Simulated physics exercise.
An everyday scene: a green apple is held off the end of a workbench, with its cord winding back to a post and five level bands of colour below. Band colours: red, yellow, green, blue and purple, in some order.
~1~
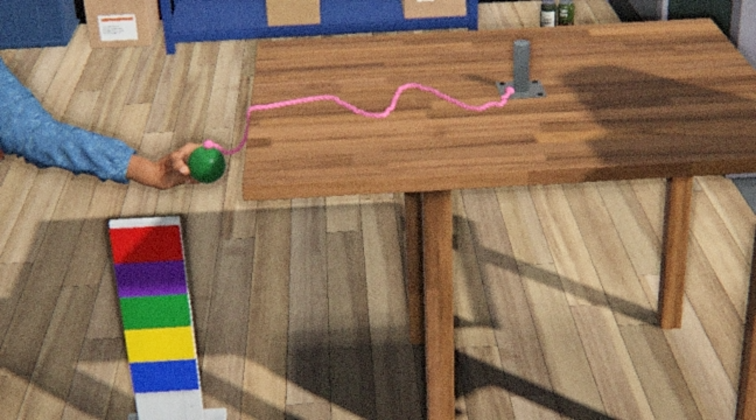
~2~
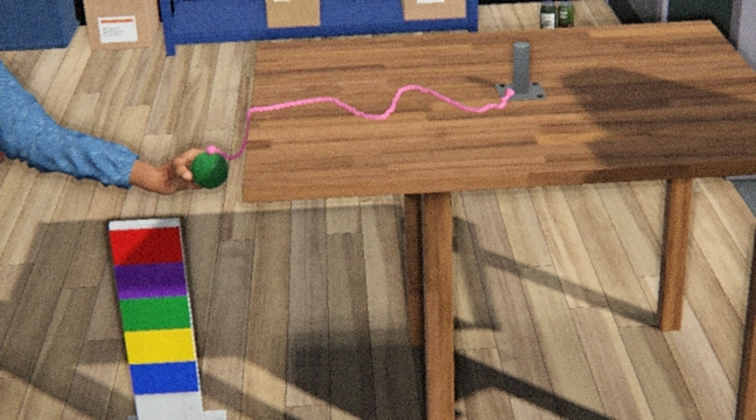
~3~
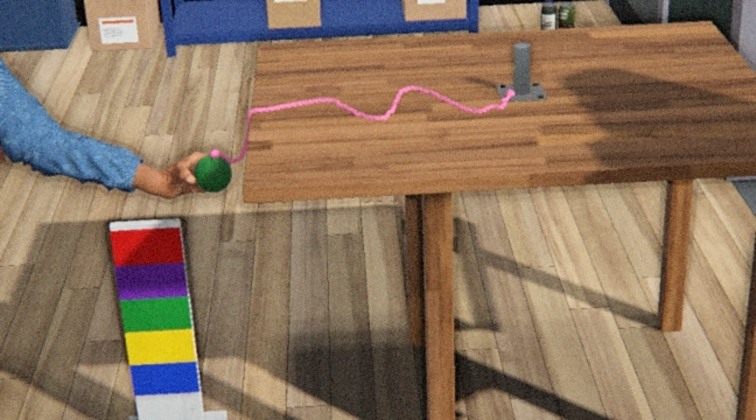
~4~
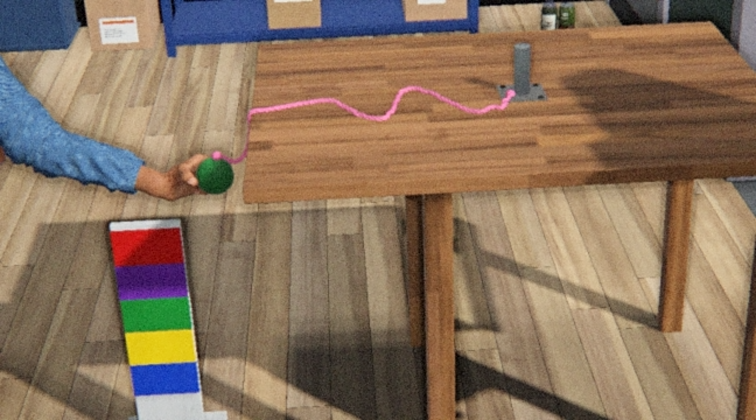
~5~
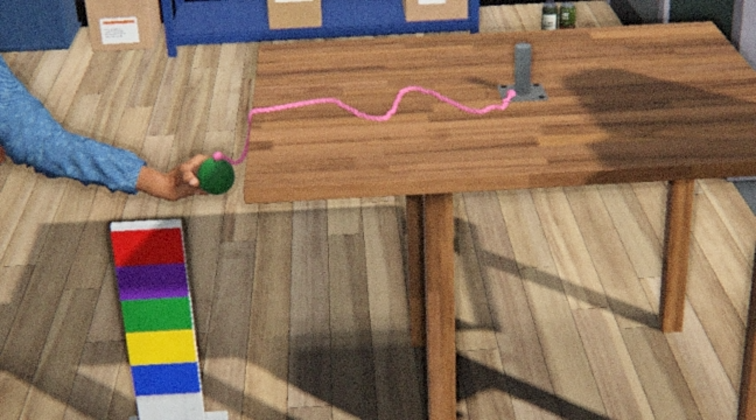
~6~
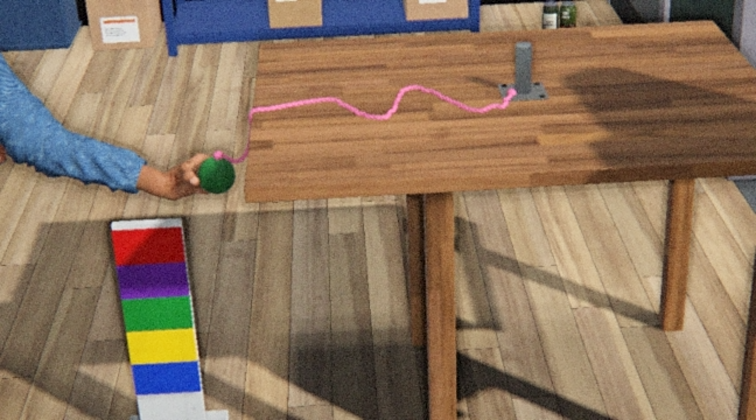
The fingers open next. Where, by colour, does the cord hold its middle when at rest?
By colour, at yellow.
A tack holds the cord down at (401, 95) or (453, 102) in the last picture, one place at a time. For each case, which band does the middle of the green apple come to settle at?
Purple, then green.
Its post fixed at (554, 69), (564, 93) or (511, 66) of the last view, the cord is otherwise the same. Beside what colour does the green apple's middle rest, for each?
Answer, in order: Green, green, yellow.
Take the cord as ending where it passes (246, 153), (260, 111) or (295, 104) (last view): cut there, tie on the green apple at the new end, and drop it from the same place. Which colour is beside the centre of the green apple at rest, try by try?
Try by try, the answer is green; purple; red.
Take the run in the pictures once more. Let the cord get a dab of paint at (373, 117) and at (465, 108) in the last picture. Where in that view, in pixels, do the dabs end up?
They end up at (252, 123) and (424, 99).
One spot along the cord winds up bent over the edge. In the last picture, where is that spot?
(379, 118).
Early on, apple near (247, 334); level with yellow.
Midway, apple near (294, 321); level with yellow.
Near the end, apple near (263, 338); level with yellow.
Finally, apple near (277, 337); level with yellow. Its middle rests at the yellow band.
